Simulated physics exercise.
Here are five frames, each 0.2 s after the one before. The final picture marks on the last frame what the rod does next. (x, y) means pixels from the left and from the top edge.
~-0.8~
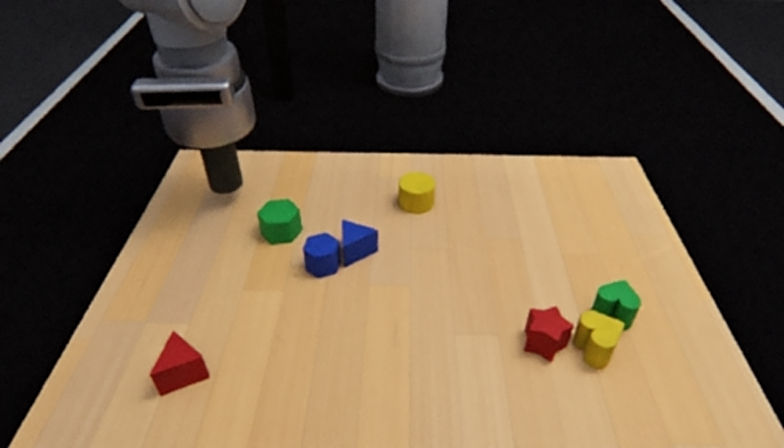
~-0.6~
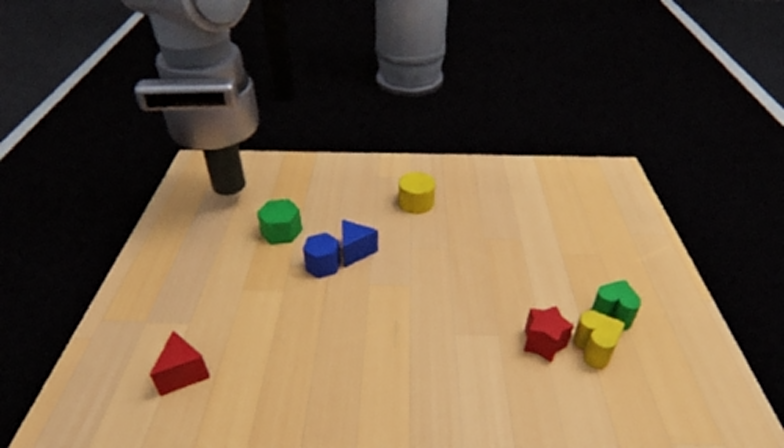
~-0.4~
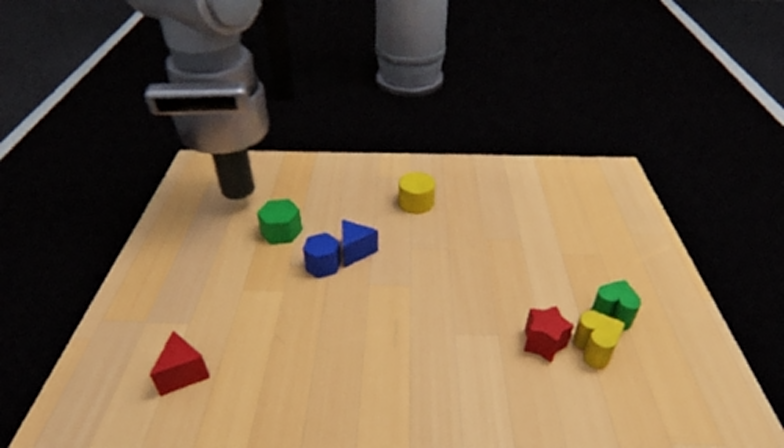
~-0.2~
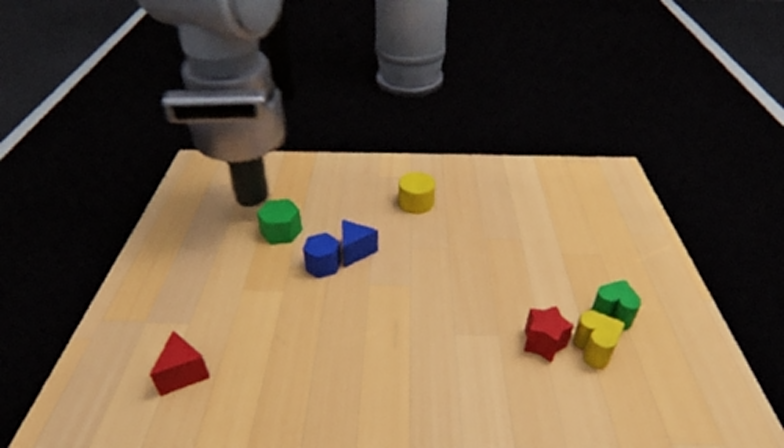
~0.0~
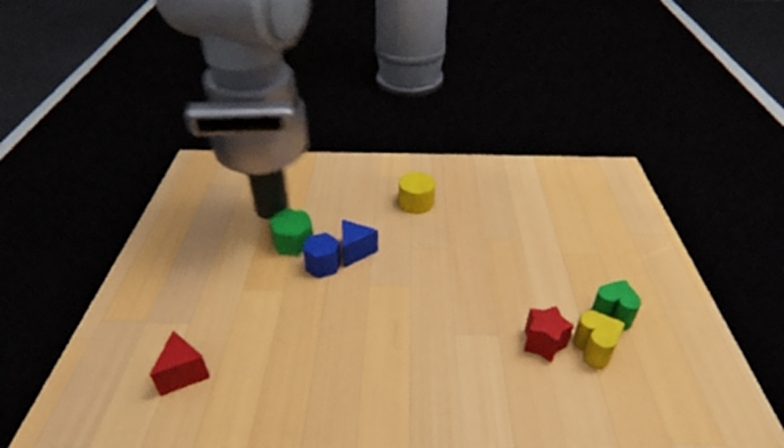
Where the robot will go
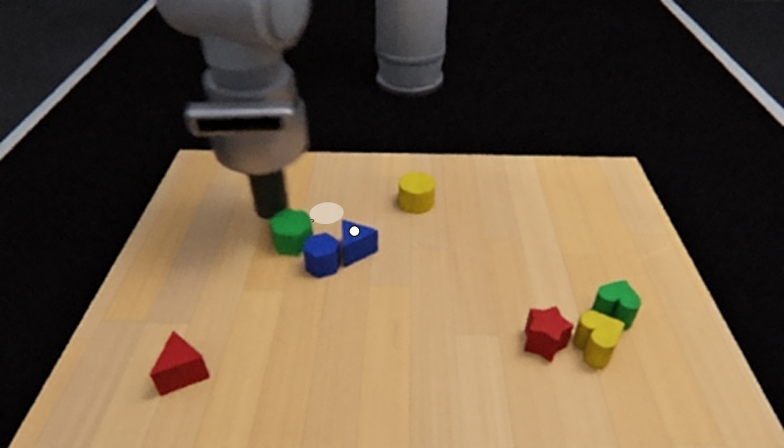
A robotic arm with a dark rod moves right and slightly toward the viewer across a wooden board, then nudges the green hexagonal block toward the blue hexagonal block, while the blue triangle and other coloured blocks stay still.
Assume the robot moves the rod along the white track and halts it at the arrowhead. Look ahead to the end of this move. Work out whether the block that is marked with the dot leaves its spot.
By the end it is where it was.
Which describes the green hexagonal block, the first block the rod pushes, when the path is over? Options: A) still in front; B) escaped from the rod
My pick is B.
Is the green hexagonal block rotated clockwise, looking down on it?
Yes, that is what happens.
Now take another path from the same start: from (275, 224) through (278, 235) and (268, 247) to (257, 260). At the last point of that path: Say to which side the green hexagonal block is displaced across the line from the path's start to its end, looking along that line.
Towards the left-hand side.
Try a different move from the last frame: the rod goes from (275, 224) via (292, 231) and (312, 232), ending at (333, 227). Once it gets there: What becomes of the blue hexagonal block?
It will end up elsewhere.
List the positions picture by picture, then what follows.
Rod tip at (226, 184); block tops, green hexagonal block at (278, 210); blue hexagonal block at (321, 244); blue triangle at (354, 231), in the first picture.
Rod at (229, 186); blocks unchanged, in the second picture.
Rod at (238, 190); blocks unchanged, in the third picture.
Rod at (253, 197); blocks unchanged, in the fourth picture.
Rod at (273, 209); green hexagonal block at (291, 221); blue hexagonal block at (321, 244); blue triangle at (354, 231), in the fifth picture.
Path on the board, from (275, 224) over (294, 225) and (312, 221) to (327, 213); the dot is on the blue triangle.
What follows on the original path. Halfway along, rod at (302, 209); green hexagonal block at (302, 226), turned 35° clockwise; blue hexagonal block at (322, 247).
At the end, rod at (325, 198); green hexagonal block at (302, 226), turned 35° clockwise; blue hexagonal block at (322, 247); blue triangle in place.
